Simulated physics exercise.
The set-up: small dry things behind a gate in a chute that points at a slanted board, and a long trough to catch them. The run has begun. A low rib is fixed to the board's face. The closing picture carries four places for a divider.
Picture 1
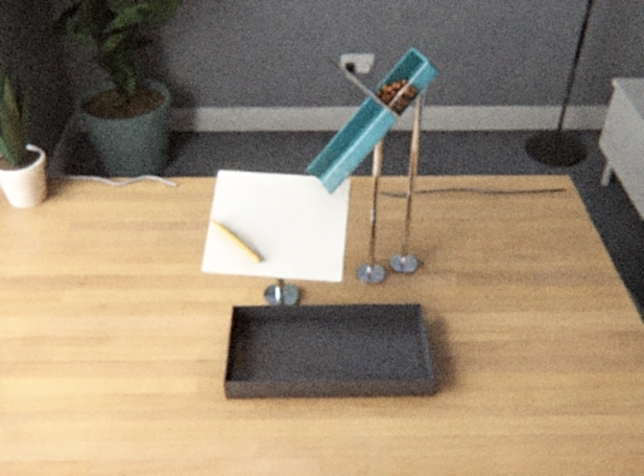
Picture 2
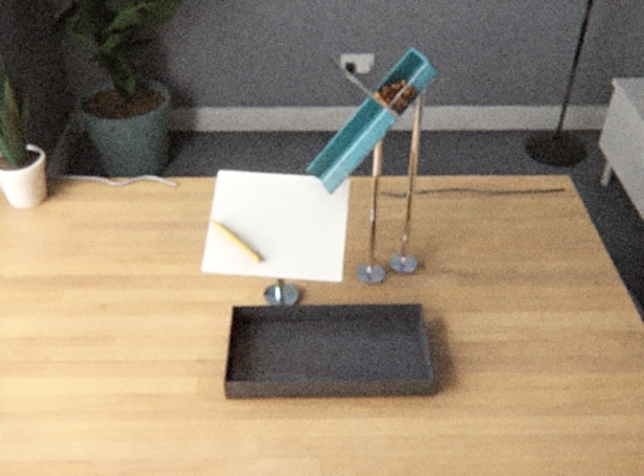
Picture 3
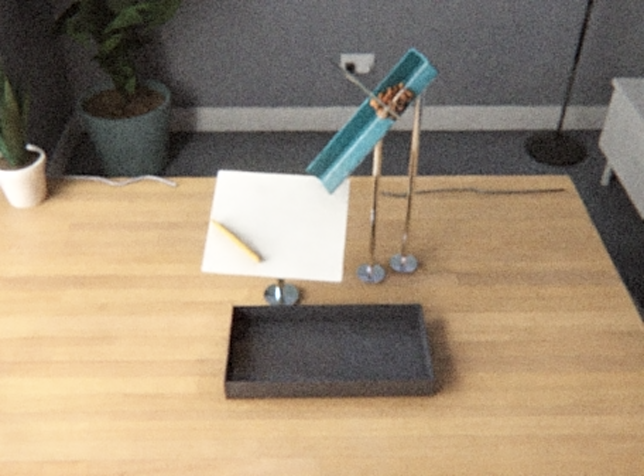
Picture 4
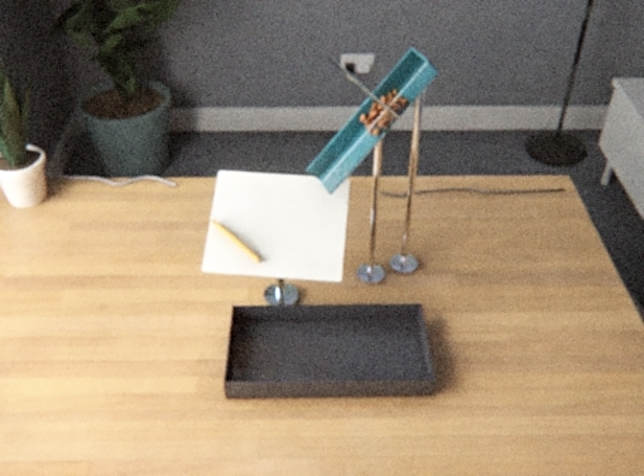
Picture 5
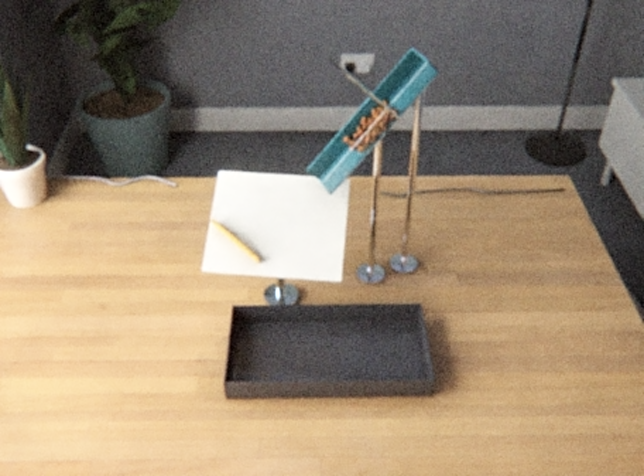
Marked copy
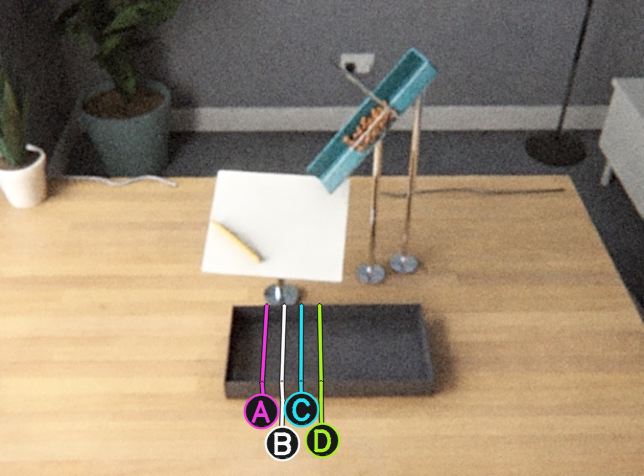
Small brown pieces slide down and to the left inside a sloping teal chute, slowly at first and then spreading out until their front is about halfway along it, while the camera stays still. The chute stands on two thin metal legs above a wooden table, seen from above. A tilted white board with a pale yellow rib sits left of it, behind an empty black trough, with potted plants beyond.
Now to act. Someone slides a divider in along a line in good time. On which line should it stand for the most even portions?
Line A.
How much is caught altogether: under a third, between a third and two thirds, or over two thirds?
It is over two thirds.
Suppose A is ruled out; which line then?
The answer is B.
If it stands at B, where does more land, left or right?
Left.
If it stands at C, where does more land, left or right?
More lands on the left.
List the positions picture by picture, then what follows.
Load behind the gate at (394, 95), bits of dog kibble; lip of the chute at (324, 187), sloping fairly steeply, in the first picture.
Middle of the board at (278, 224), tilted gently; middle of its low edge at (271, 276); of its high edge at (284, 175), in the second picture.
Front corners of the trough at (224, 382) and (434, 380), empty; front of the load at (380, 113), in the third picture.
Middle of the load at (385, 113); its front at (371, 131), about a quarter of the way to the lip; rib from (212, 219) to (258, 259), in the fourth picture.
Middle of the load at (374, 127); its front at (353, 148), about half of the way to the lip, in the fifth picture.
On the marked copy, line A crosses the front rim at (262, 382); line B crosses the front rim at (281, 382); line C crosses the front rim at (300, 381); line D crosses the front rim at (321, 381).
With A, of what is caught, about a third on the left of the divider, about two thirds on the right.
With B, of what is caught, most on the left of the divider, a small part on the right.
With C, of what is caught, nearly all on the left of the divider, a stray few on the right.
With D, of what is caught, all on the left of the divider, none on the right.
